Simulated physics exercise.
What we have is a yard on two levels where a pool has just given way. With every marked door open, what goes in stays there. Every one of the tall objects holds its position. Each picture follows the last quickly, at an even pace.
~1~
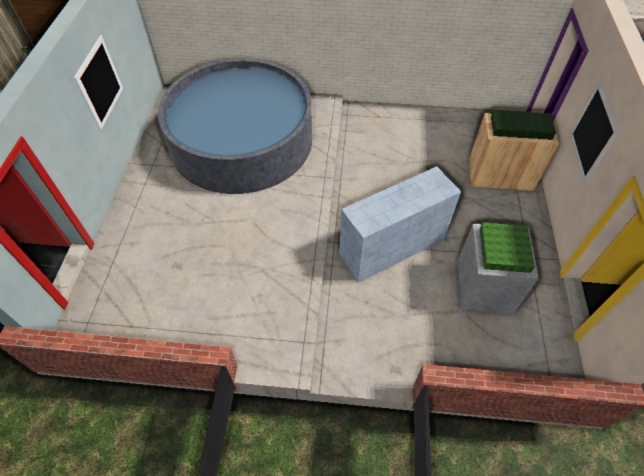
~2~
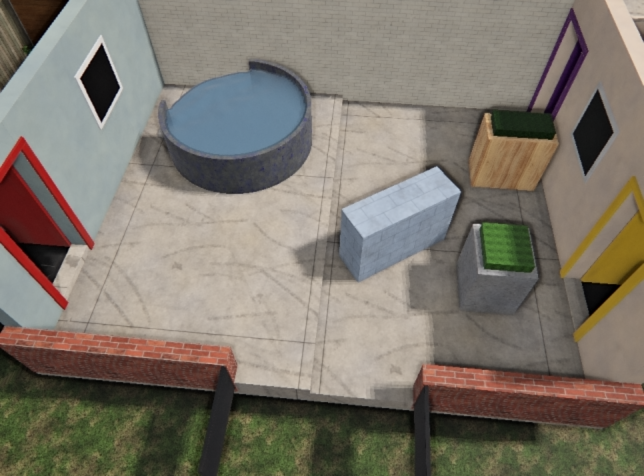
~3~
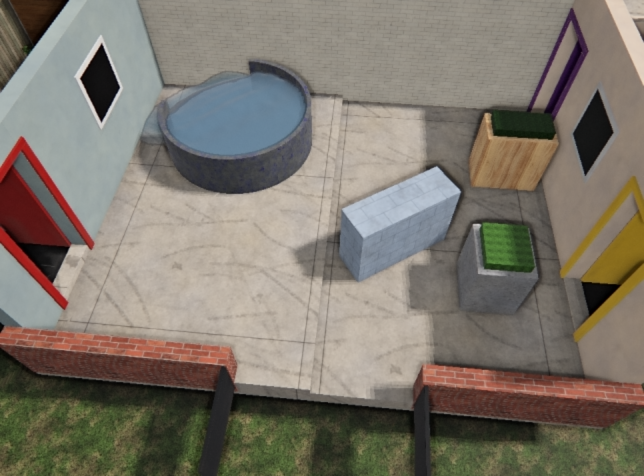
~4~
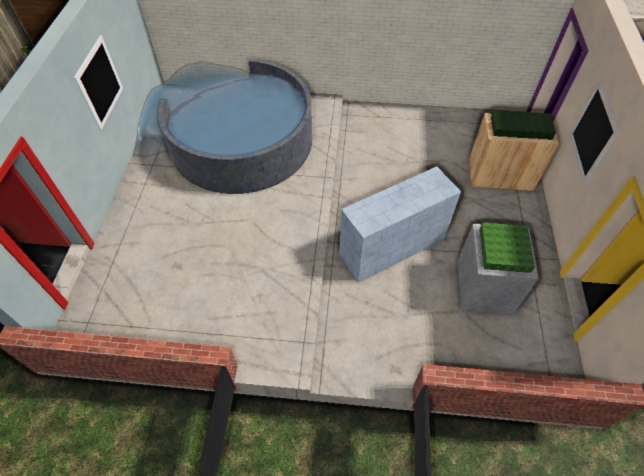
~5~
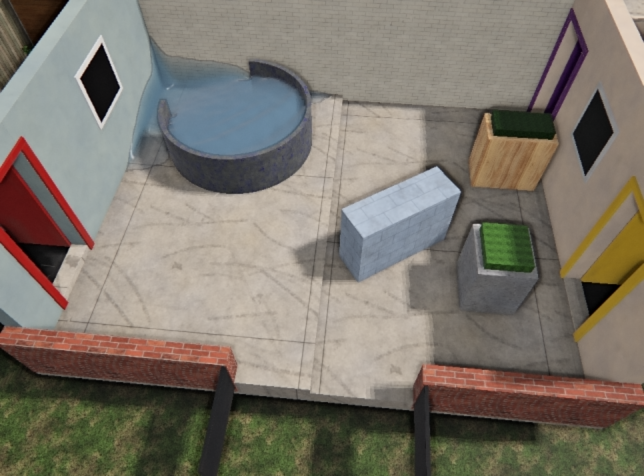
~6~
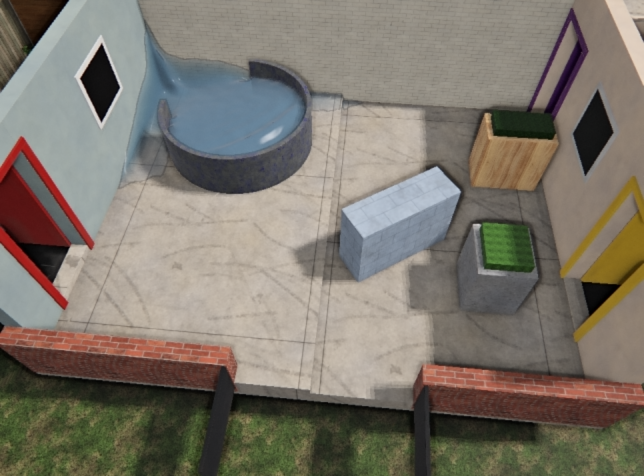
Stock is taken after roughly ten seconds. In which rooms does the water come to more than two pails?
In order: The yellow door goes over the limit; the purple door goes over the limit; the red door keeps to the limit.
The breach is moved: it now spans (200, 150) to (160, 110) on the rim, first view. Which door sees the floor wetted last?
Call it the purple door.
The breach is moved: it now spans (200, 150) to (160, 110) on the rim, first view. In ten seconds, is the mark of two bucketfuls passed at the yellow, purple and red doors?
Well, the yellow door overshoots, the purple door overshoots, and the red door overshoots.
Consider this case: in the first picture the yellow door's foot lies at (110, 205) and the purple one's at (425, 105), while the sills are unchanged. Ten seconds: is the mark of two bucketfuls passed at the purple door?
Note: Purple door lets in too little.
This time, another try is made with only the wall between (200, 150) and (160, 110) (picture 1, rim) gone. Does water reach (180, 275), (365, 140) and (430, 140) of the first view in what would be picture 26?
First soaked, second unwetted, third unwetted.
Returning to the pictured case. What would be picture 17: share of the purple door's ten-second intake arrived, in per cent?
I'd put it at 0 percent.
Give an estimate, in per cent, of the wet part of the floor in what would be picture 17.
35 %, roughly.
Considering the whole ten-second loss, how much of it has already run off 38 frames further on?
Something close to 45 percent by that point.
A moment on, water covers 20 % of the floor; the yellow door not reached, the purple door not reached, the red door wet at the sill, nothing in.
Next, water covers 35 % of the floor; the yellow door not reached, the purple door not reached, the red door wet at the sill, nothing in.
Then, water covers 55 % of the floor; the yellow door not reached, the purple door over two buckets in, the red door wet at the sill, nothing in.
Later, water covers 85 % of the floor; the yellow door under two buckets in, the purple door over two buckets in, the red door under two buckets in.
In the end, water covers 95 % of the floor; the yellow door over two buckets in, the purple door far over two buckets in, the red door under two buckets in.
